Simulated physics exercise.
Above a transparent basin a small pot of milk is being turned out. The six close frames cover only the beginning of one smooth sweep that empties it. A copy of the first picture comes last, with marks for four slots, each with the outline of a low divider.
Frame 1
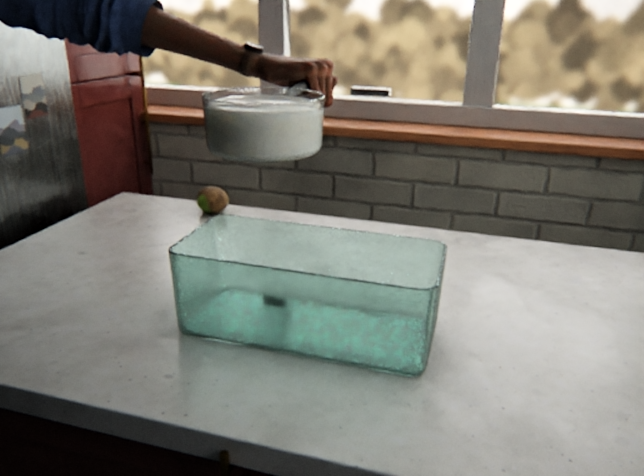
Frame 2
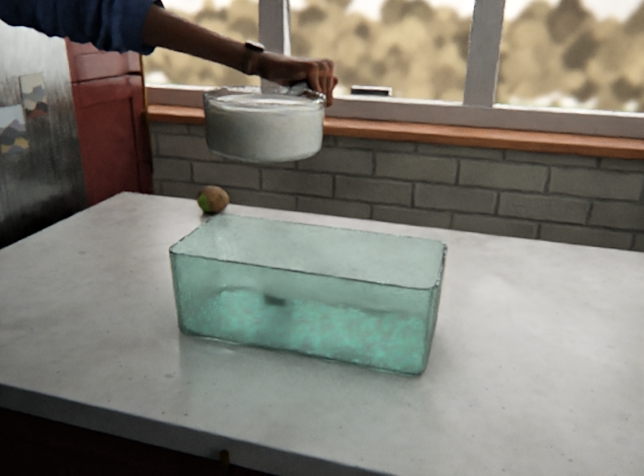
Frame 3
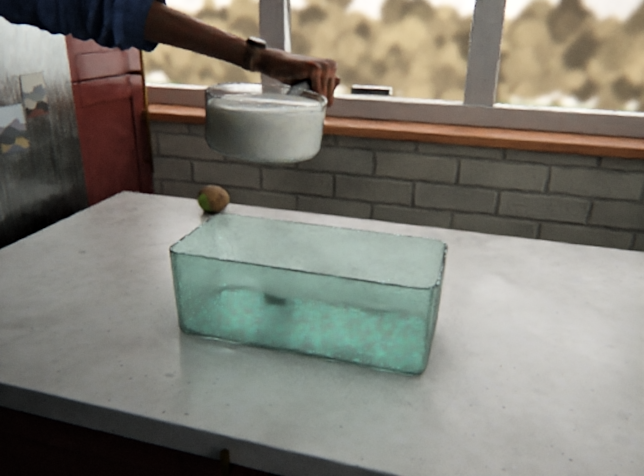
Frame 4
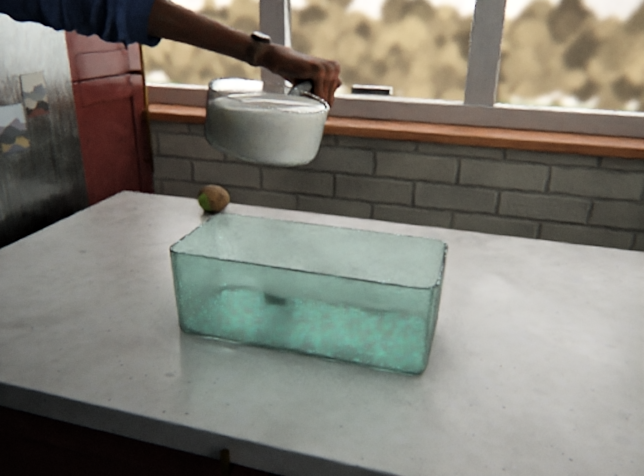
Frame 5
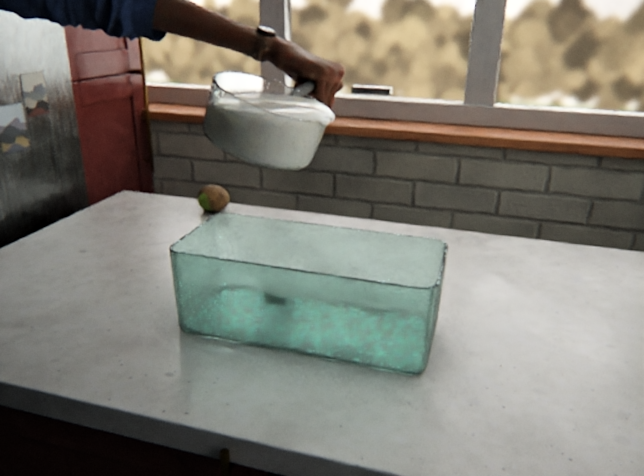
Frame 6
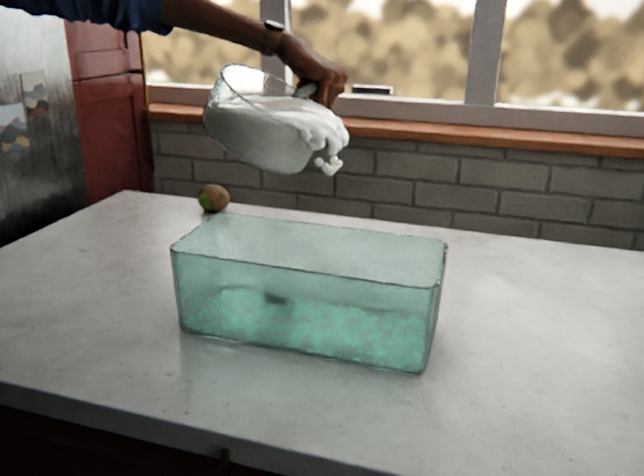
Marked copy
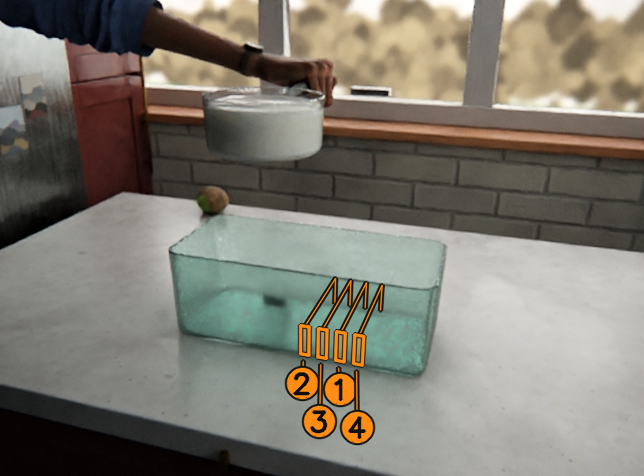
Hand tilting a small clear pot of milk to the right above a transparent basin, milk starting to spill over its lip.
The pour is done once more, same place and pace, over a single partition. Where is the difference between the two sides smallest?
Best: 4.
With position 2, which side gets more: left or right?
The right one.
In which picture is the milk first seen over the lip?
Picture 5.
On the marked copy, 1 at (338, 367); 2 at (303, 361); 3 at (320, 364); 4 at (356, 371).
For position 1, about 36 % ends left of the wall and 64 % right of it.
For position 2, about 8 % ends left of the wall and 91 % right of it.
For position 3, about 23 % ends left of the wall and 76 % right of it.
For position 4, about 52 % ends left of the wall and 47 % right of it.
